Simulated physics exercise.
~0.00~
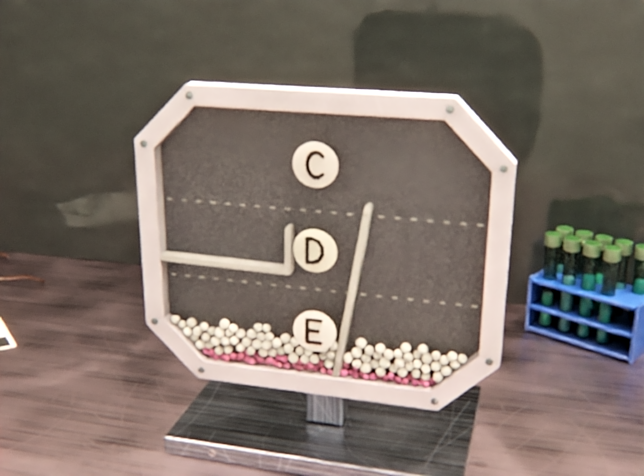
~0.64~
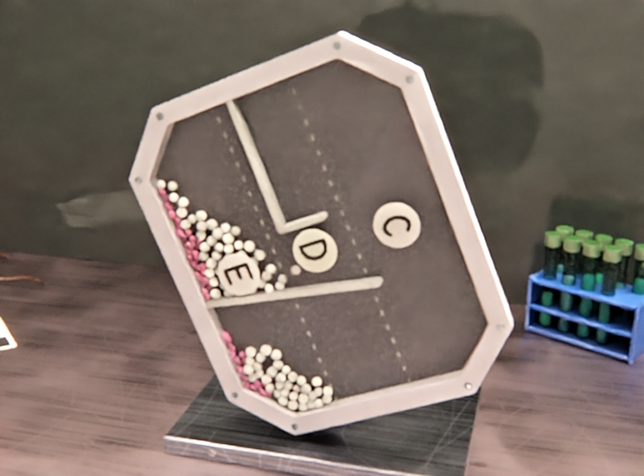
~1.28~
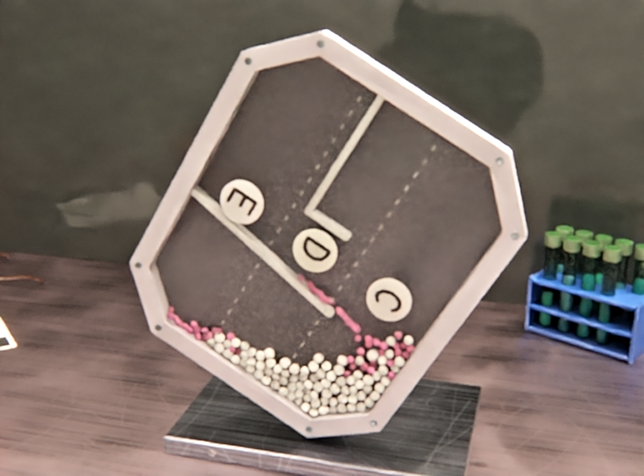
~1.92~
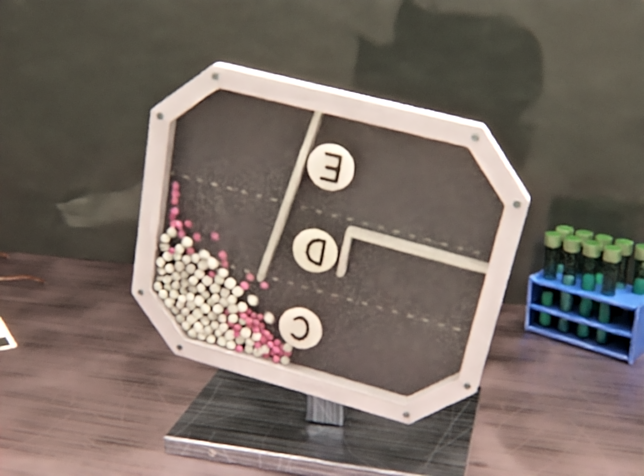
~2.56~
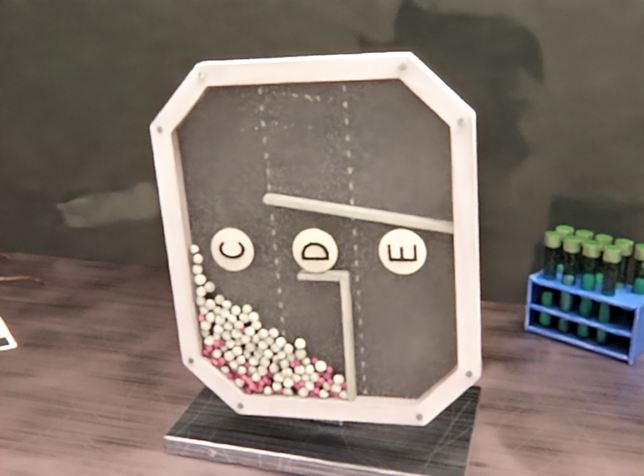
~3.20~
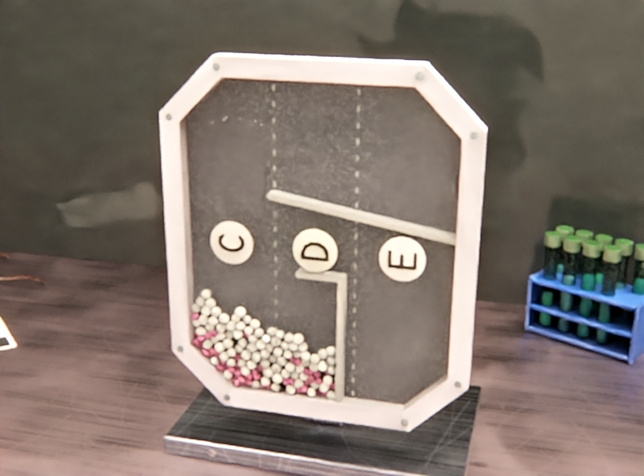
On a wooden table beside a rack of green-capped tubes, a flat windowed box of white and pink beads turned clockwise in stages, spilling them past its inner bars, until they settled in the lower left, mostly under C, with none by E.
